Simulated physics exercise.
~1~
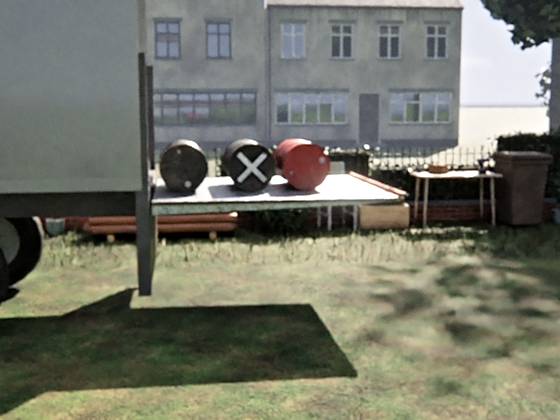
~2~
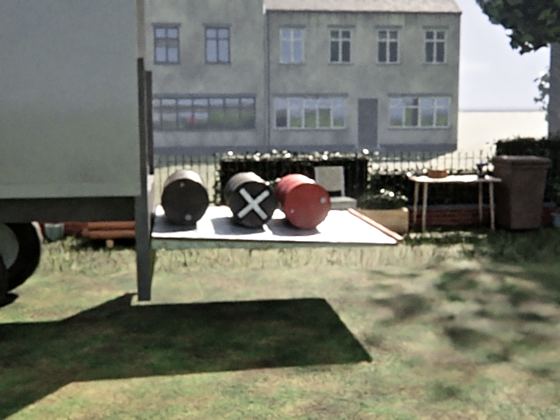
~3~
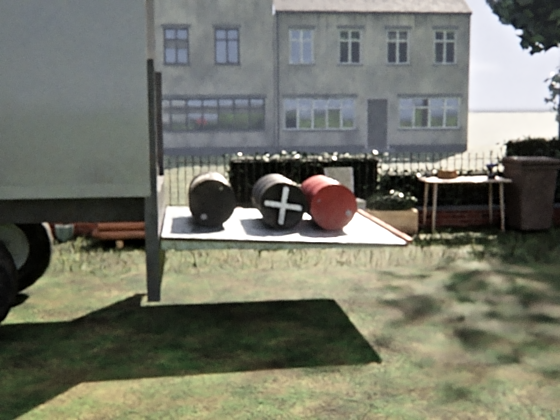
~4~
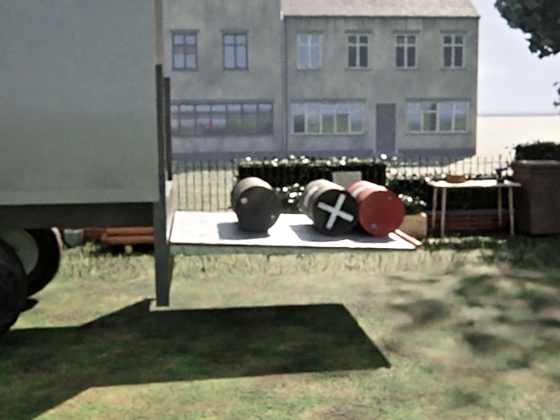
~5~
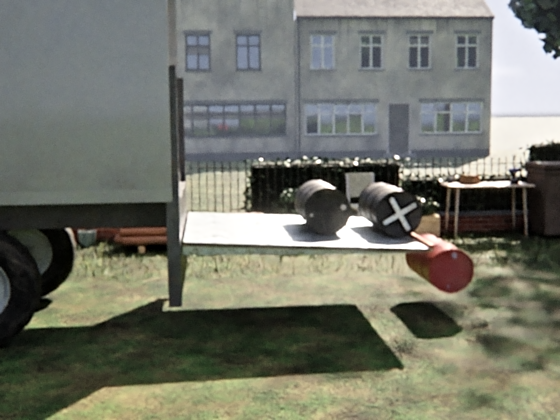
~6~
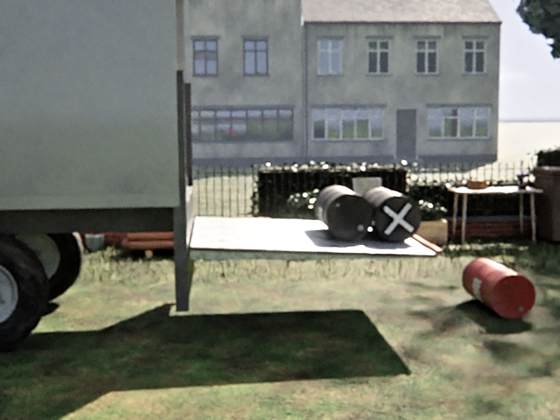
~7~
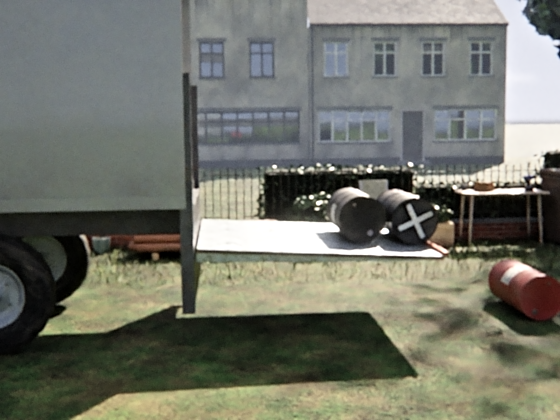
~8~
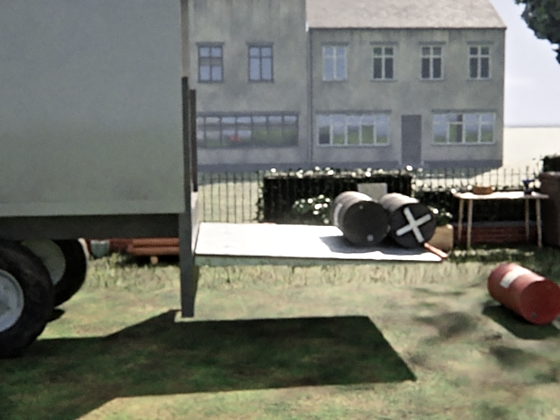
Red drum rolling off the edge of a lowered lorry lift onto grass, two dark drums following but stopping on the plate.
